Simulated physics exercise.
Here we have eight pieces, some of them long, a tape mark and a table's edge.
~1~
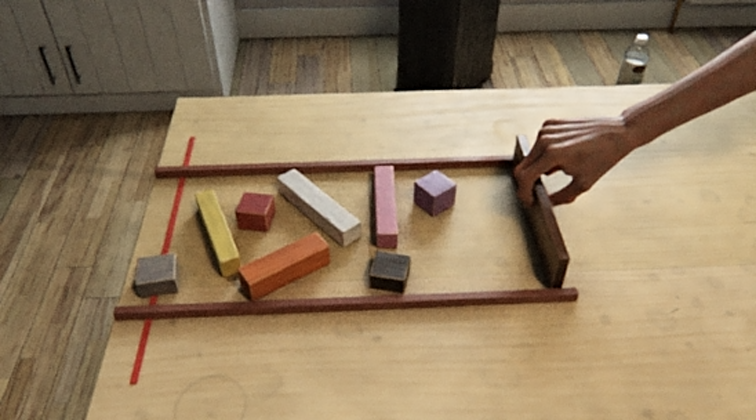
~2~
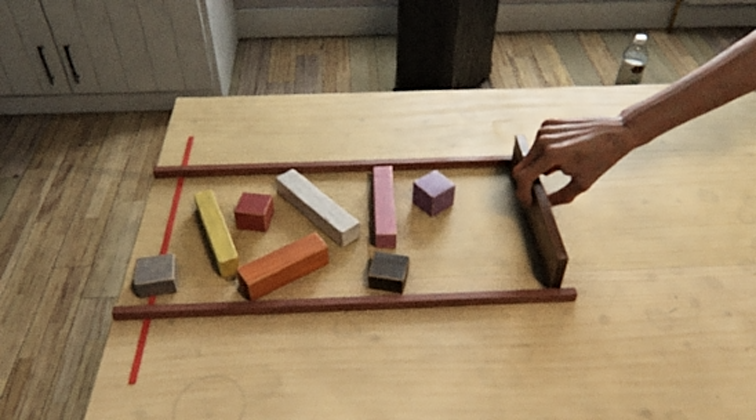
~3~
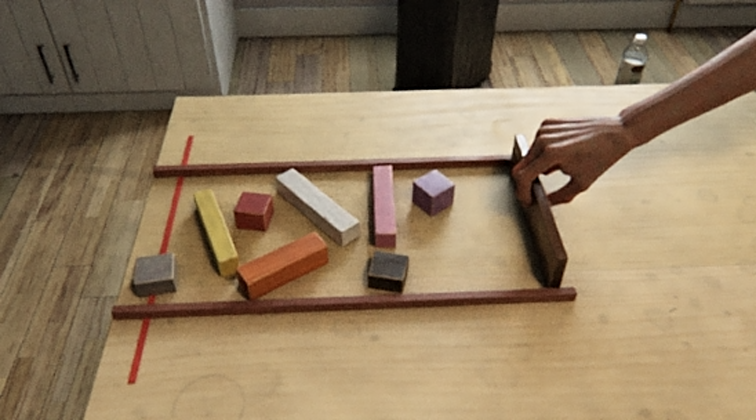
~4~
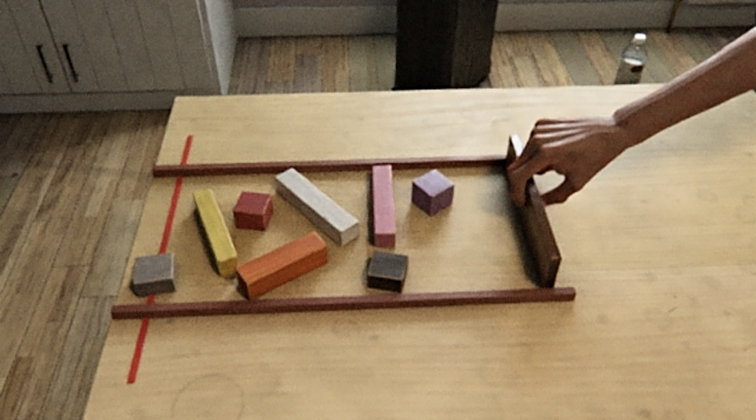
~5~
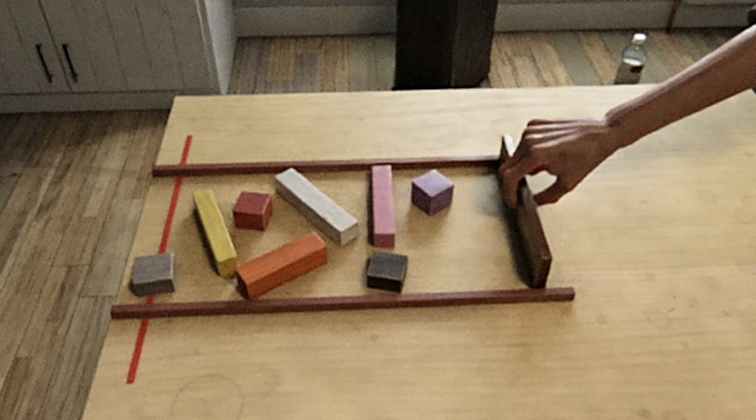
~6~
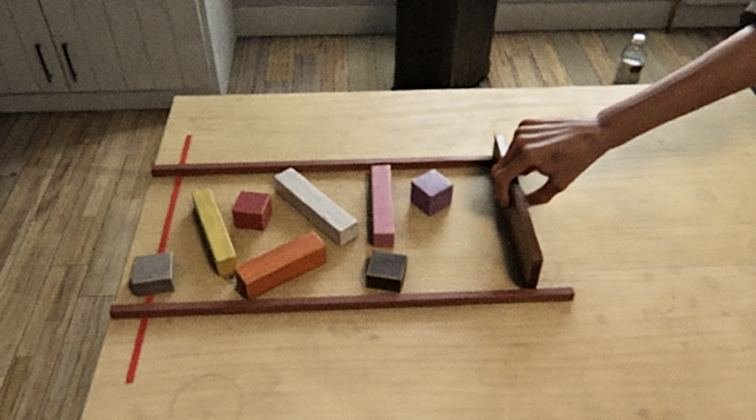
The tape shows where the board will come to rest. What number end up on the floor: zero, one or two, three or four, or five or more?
Here the number that fall off is five or more.
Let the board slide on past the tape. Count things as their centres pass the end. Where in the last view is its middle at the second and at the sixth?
First at (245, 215), next at (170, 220).
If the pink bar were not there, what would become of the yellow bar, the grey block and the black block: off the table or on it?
The yellow bar comes down, the grey block comes down, the black block stays on.
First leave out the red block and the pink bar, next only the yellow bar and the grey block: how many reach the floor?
4 in the first case, 4 in the second.
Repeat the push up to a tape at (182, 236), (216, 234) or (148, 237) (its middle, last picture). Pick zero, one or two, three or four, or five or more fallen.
Taking them in turn, five or more; 1 or 2; five or over.
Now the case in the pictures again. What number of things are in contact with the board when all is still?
2 of them.
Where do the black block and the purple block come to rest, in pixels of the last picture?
The black block stops around (132, 284); the purple block around (156, 192).
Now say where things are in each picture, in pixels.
In the first frame, grey block (158, 275); yellow bar (218, 231); red block (256, 212); board (537, 207); tape (168, 238).
In the second frame, yellow bar (216, 231); pink bar (384, 205).
In the third frame, red block (254, 211); white bar (316, 206).
In the fourth frame, grey block (156, 274); black block (388, 271).
In the fifth frame, yellow bar (215, 230); board (522, 207).
In the sixth frame, grey block (154, 274); yellow bar (214, 230); red block (253, 211); board (514, 208); tape (165, 236).
Soon after, none off yet; grey block at rest near (154, 274); yellow bar at rest near (214, 230); red block at rest near (253, 211).
Then, none off yet; grey block at rest near (154, 274); yellow bar moved a little near (202, 233); red block moved about its own width near (227, 219).
Further on, none off yet; grey block tipped well over near (100, 281); yellow bar tipped a little near (114, 238); red block moved well along near (142, 226).
At rest, the number that fall off is five or more; fallen, pink bar, white bar, orange stick, red block, yellow bar and grey block.
